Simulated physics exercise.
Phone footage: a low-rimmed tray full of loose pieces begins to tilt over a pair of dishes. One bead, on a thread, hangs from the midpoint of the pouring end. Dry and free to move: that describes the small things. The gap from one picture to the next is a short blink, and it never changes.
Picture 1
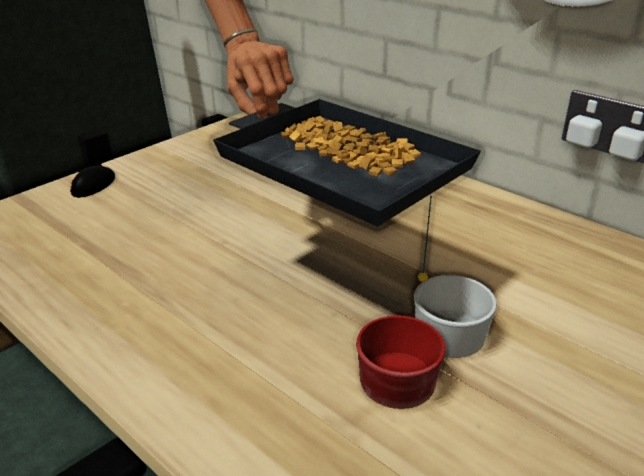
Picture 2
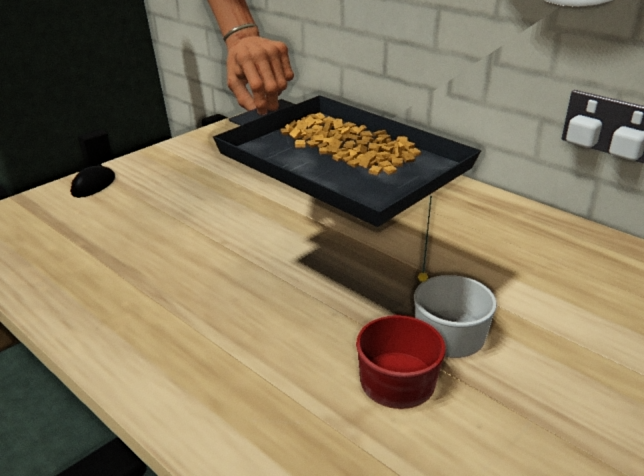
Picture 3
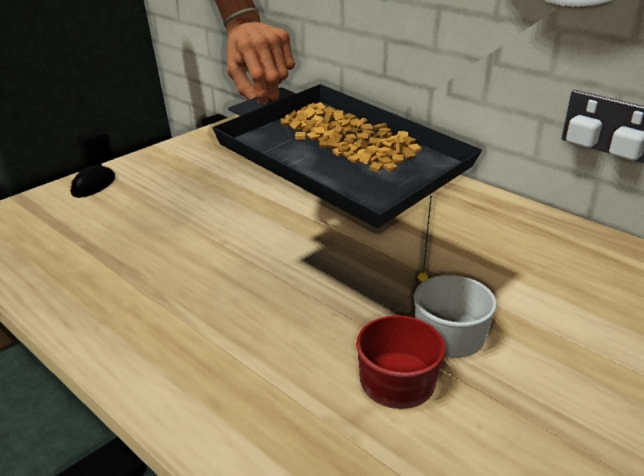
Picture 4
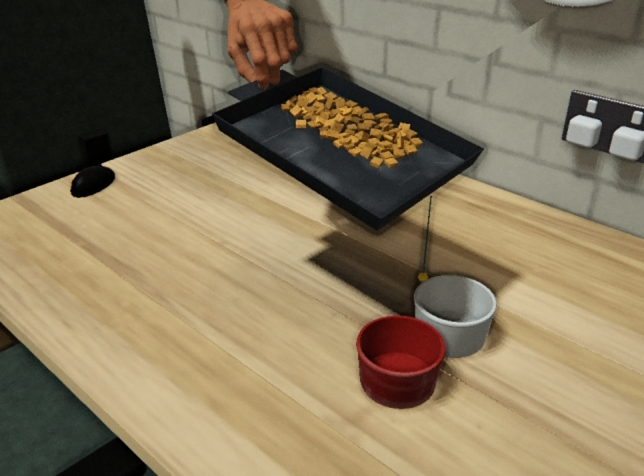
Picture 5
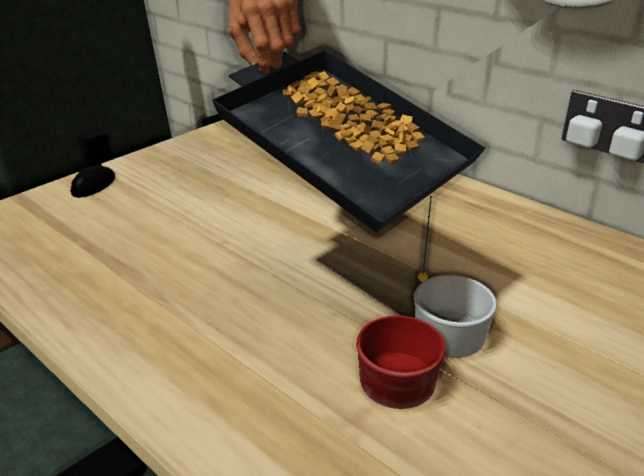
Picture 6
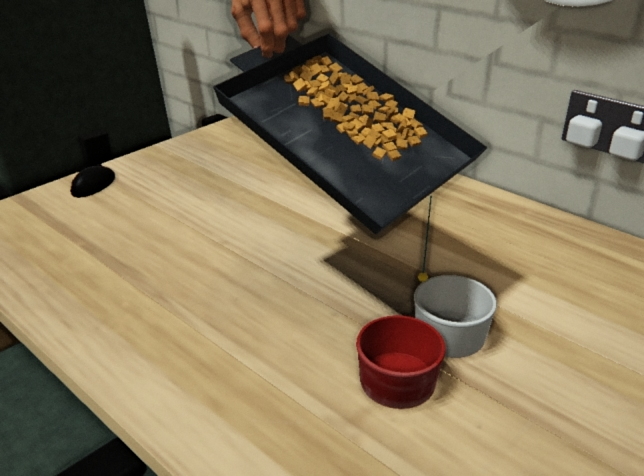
On a wooden counter, a hand raises one end of a dark tray of brown cubes.
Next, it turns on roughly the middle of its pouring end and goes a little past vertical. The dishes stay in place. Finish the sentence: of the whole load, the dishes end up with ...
... more than half.
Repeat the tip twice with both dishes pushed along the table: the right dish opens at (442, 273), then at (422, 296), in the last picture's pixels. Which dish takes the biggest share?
Well, first the dish at left, then the dish at left.
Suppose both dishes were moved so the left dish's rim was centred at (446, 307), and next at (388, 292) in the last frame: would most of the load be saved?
First the smaller part, then below a half.
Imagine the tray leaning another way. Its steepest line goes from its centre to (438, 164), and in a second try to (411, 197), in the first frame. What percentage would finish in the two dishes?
Shares, approx.: 0 %, then 70 %.
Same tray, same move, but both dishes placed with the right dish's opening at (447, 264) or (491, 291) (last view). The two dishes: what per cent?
About 20 per cent, then about 40 per cent.
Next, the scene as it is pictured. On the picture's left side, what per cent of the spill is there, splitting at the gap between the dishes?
Estimate: About 60 percent.
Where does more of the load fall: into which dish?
It's the one placed left that wins here.
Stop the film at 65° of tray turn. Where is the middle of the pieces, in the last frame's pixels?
Its middle sits at about pixel (407, 198).
Soon after the last picture, tray tipped steeply; nearly all on the tray; a small part in the air.
A little later, tray tipped past a quarter turn; about a third on the tray; about a third in the left dish; a small part in the right dish; a small part outside both; a small part in the air.
Later still, tray tipped past a quarter turn; about half in the left dish; about a quarter in the right dish; about a quarter outside both.
At rest, tray tipped past a quarter turn; about half in the left dish; about a quarter in the right dish; about a quarter outside both.
